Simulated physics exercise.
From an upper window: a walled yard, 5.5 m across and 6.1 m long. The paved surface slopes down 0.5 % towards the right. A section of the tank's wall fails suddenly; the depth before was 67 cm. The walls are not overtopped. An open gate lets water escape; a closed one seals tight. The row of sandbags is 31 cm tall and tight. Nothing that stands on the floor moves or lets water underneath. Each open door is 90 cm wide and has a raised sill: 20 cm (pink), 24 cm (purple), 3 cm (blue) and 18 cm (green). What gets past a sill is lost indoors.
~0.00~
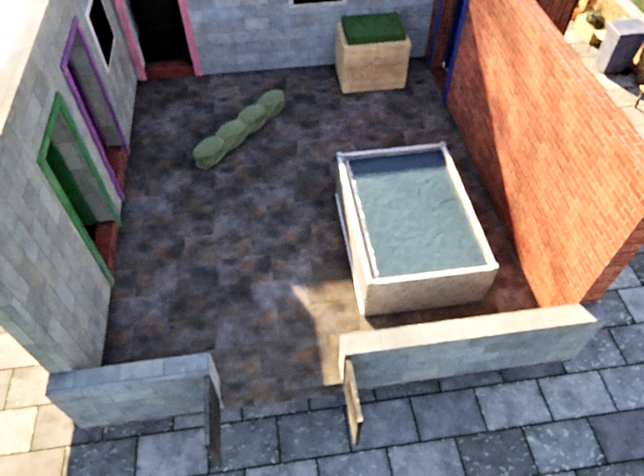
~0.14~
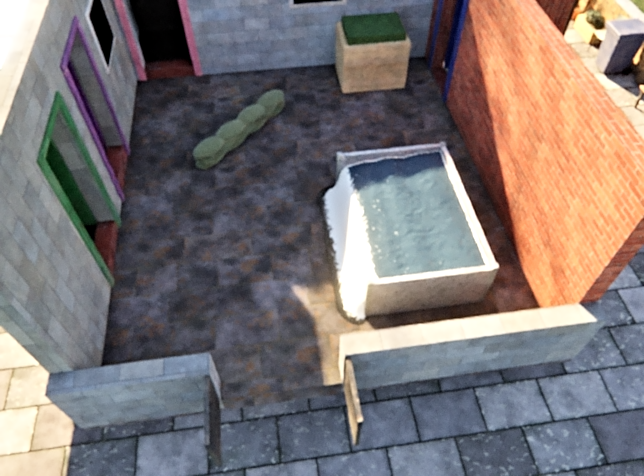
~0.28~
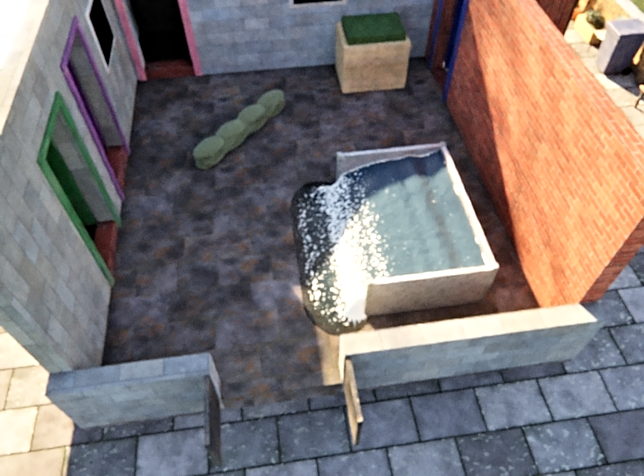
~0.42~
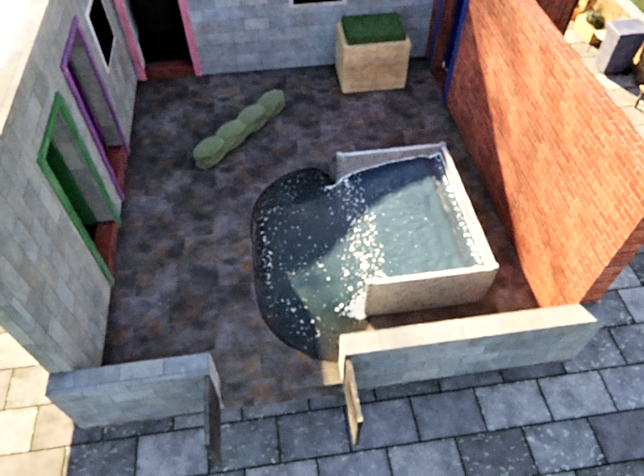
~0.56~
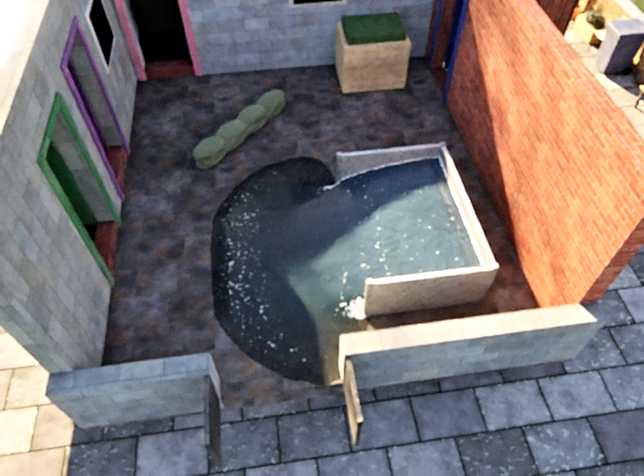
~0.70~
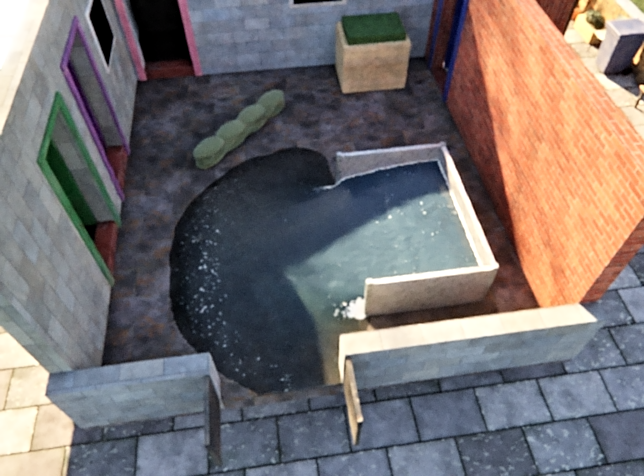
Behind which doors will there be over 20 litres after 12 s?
Door by door: At the pink door it stays under the limit; at the purple door it does not reach the limit; at the blue door it exceeds the limit; at the green door it goes over the limit.
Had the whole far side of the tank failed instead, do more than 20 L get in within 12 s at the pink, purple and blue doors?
Then: Pink below, purple below, blue above.
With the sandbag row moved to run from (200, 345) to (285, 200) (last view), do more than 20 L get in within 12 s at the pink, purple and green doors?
Then: Pink below, purple below, green below.
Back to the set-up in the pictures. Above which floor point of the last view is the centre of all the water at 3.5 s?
At about (230, 232).
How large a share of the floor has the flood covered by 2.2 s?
Near 45 per cent is wet.
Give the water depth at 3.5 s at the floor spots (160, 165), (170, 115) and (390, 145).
About 11, 5 and 0 cm.
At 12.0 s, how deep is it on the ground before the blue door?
Some 6.0 cm.
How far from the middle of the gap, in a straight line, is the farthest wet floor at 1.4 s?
Some 3.8 m out.
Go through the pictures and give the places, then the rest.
The first picture shows still water, 67 cm deep, in the tank at (409, 210).
In the second picture, the front is at (363, 319), 1.1 m from the gap at (353, 238); 0.4 m2 of floor is under water; 67 cm left at the back of the tank.
In the third picture, water pours out at (353, 239) and has run 1.3 m, to (346, 330); typically 12 cm deep outside, 65 cm at the tank's back.
In the fourth picture, water pours out at (353, 240) and has run 1.6 m, to a hidden place; typically 10 cm deep outside, 57 cm at the tank's back.
In the fifth picture, the front is at a hidden place, 2.0 m from the gap at (353, 240); 5.3 m2 of floor is under water; 56 cm left at the back of the tank.
In the sixth picture, water pours out at (353, 241) and has run 2.5 m, to (181, 313); typically 6 cm deep outside, 51 cm at the tank's back.
After 1.4 s water covers 40 % of the floor and is deepest (36 cm) near (99, 396); pink door not reached, purple door 10 cm at the sill, 0 L in, blue door not reached, green door 34 cm at the sill, 21 L in.
After 2.2 s water covers 45 % of the floor and is deepest (36 cm) near (99, 396); pink door not reached, purple door 22 cm at the sill, 0 L in, blue door not reached, green door 29 cm at the sill, 76 L in.
After 3.5 s water covers 60 % of the floor and is deepest (18 cm) near (208, 227); pink door 16 cm at the sill, 0 L in, purple door 12 cm at the sill, 1 L in, blue door not reached, green door 17 cm at the sill, 101 L in.
After 7.0 s water covers 85 % of the floor and is deepest (14 cm) near (302, 71); pink door 8 cm at the sill, 0 L in, purple door 5 cm at the sill, 1 L in, blue door 7 cm at the sill, 1 L in, green door 5 cm at the sill, 103 L in.
After 12.0 s water covers 95 % of the floor and is deepest (11 cm) near (547, 335); pink door 5 cm at the sill, 0 L in, purple door 3 cm at the sill, 1 L in, blue door 6 cm at the sill, 55 L in, green door 1 cm at the sill, 103 L in.
